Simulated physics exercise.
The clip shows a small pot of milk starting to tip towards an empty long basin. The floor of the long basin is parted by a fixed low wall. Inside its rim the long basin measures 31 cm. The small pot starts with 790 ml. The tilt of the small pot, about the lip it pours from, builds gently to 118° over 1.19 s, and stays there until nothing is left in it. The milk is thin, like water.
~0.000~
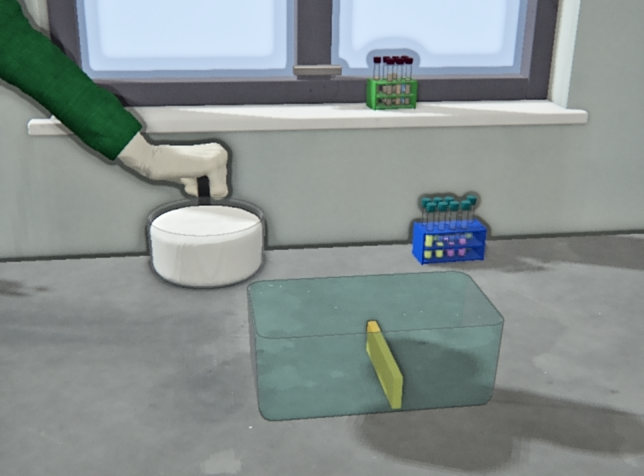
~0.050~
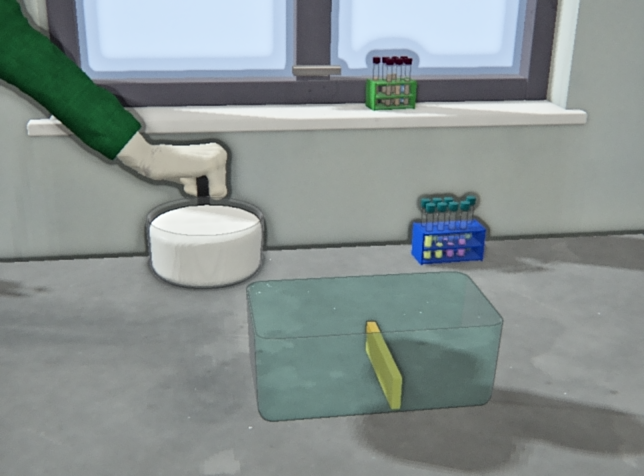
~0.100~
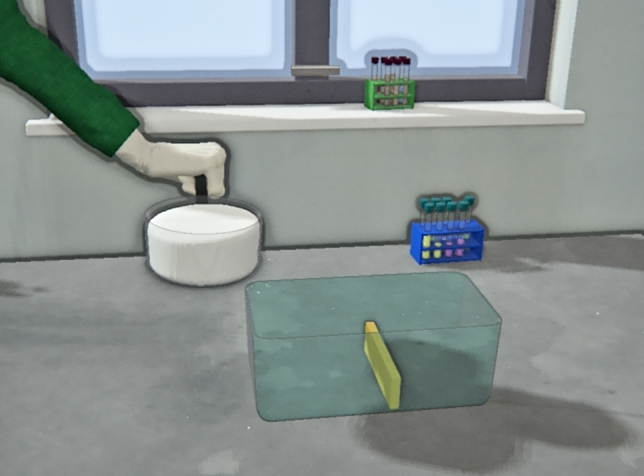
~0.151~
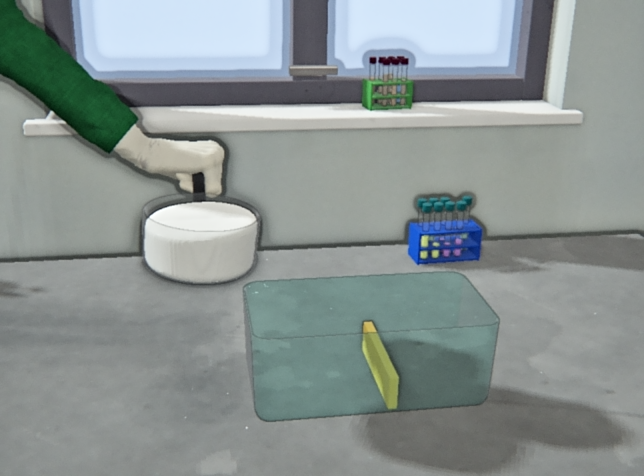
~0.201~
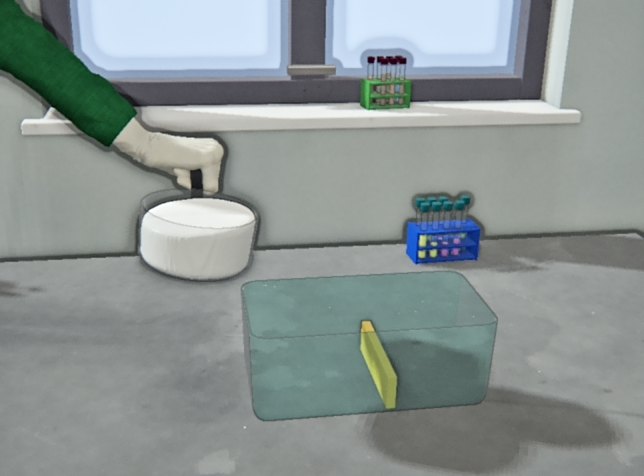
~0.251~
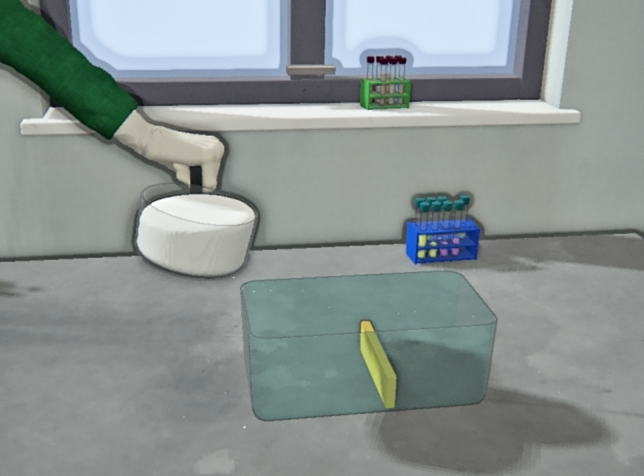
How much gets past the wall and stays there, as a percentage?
The far part has some 4 per cent.
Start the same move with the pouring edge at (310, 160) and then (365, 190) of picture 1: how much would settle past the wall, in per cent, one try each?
First 80, then 75 per cent.
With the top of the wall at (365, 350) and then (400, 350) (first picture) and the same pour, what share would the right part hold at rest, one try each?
In turn about 20 and 10 per cent.
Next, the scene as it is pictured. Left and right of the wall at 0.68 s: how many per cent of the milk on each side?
Near 14 on the left, 0 on the right.
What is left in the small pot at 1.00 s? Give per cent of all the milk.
Some 4 per cent.
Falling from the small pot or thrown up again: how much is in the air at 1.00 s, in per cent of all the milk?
Some 12 per cent.
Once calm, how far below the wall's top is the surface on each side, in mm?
Left about 18 mm, right about 46 mm.
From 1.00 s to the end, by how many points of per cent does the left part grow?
Some 12 per cent.
By 0.68 s the tilt is 73° and 48 per cent is still to pour, 14 is left of the wall and 0 right of it.
By 1.00 s the tilt is 111° and 4 per cent is still to pour, 82 is left of the wall and 2 right of it.
By 1.33 s the tilt is 118° and 0 per cent is still to pour, 95 is left of the wall and 4 right of it.
By 1.69 s the tilt is 118° and 0 per cent is still to pour, 94 is left of the wall and 4 right of it.
At rest 94 per cent lies left of the wall, 4 right of it and 2 outside.
